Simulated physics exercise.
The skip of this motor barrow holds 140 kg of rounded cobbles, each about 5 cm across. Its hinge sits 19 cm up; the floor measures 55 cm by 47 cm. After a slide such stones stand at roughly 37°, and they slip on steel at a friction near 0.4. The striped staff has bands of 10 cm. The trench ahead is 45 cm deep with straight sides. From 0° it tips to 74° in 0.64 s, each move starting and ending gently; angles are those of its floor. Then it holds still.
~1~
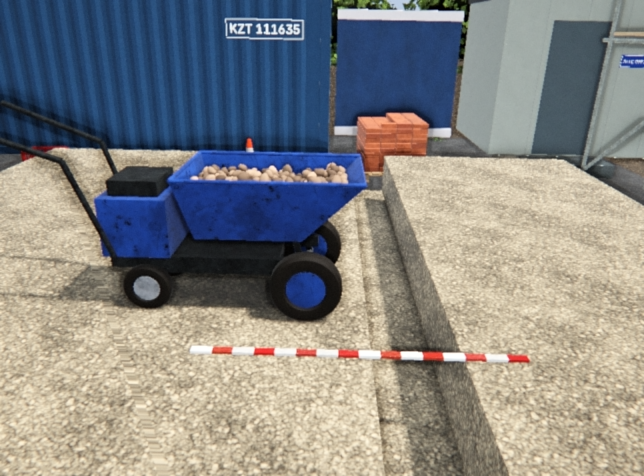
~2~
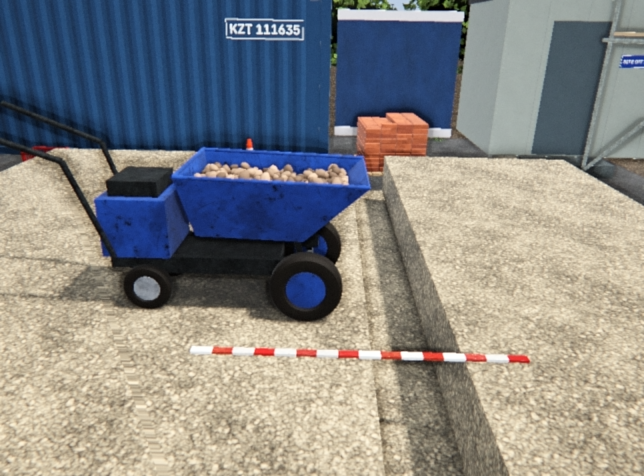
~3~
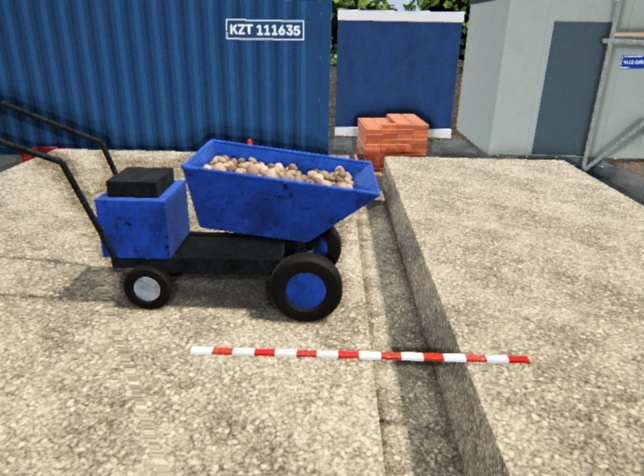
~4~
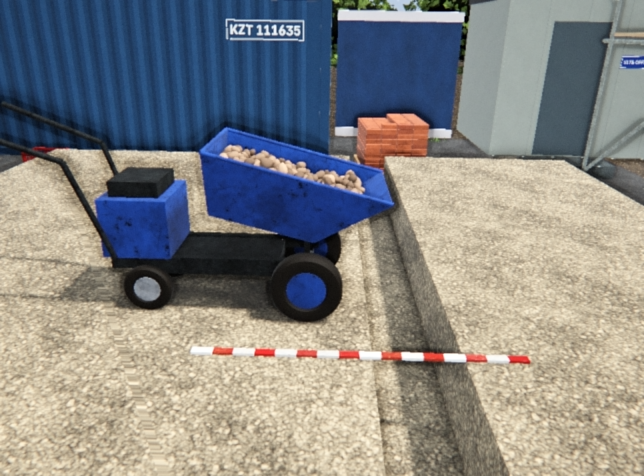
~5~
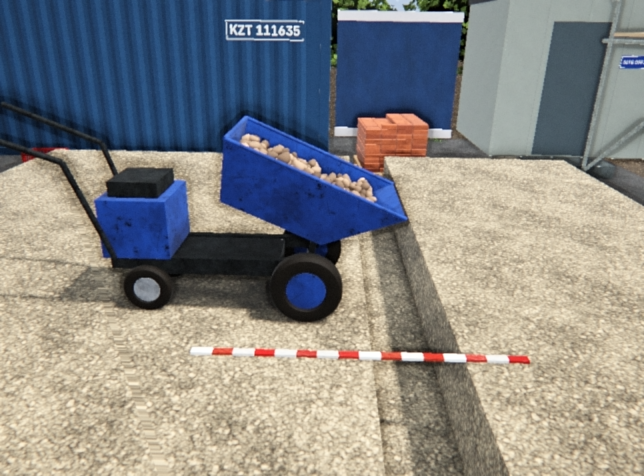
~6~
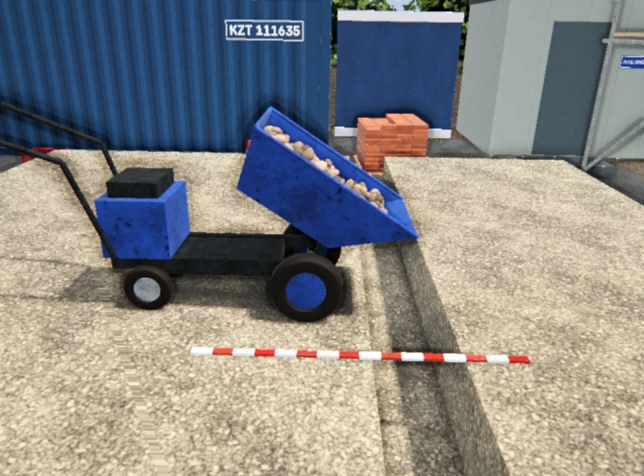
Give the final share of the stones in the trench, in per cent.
Close to 42 in a hundred.
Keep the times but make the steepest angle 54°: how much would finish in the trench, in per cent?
Then about 30 per cent.
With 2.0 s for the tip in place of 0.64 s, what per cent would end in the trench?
It would be near 55 per cent.
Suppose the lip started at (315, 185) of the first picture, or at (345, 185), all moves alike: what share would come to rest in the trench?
Near 95 per cent from the first place, 65 from the second.
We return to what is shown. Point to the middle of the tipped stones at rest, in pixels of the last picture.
Around (464, 296).
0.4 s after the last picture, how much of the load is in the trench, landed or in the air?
About 15 per cent by then.
Then, 0.2 s after the last picture the floor is at 62°, 100 % in the skip; the foremost stones are at (419, 257).
Then, 0.4 s after the last picture the floor is at 74°, 66 % in the skip, 13 % in the trench, 21 % past the trench; the foremost stones are at (492, 299).
Then, 0.8 s after the last picture the floor is at 74°, 8 % in the skip, 33 % in the trench, 58 % past the trench; the foremost stones are at (618, 287).
Then, 2.7 s after the last picture the floor is at 74°, 0 % in the skip, 42 % in the trench, 58 % past the trench; the foremost stones are past the picture's edge.
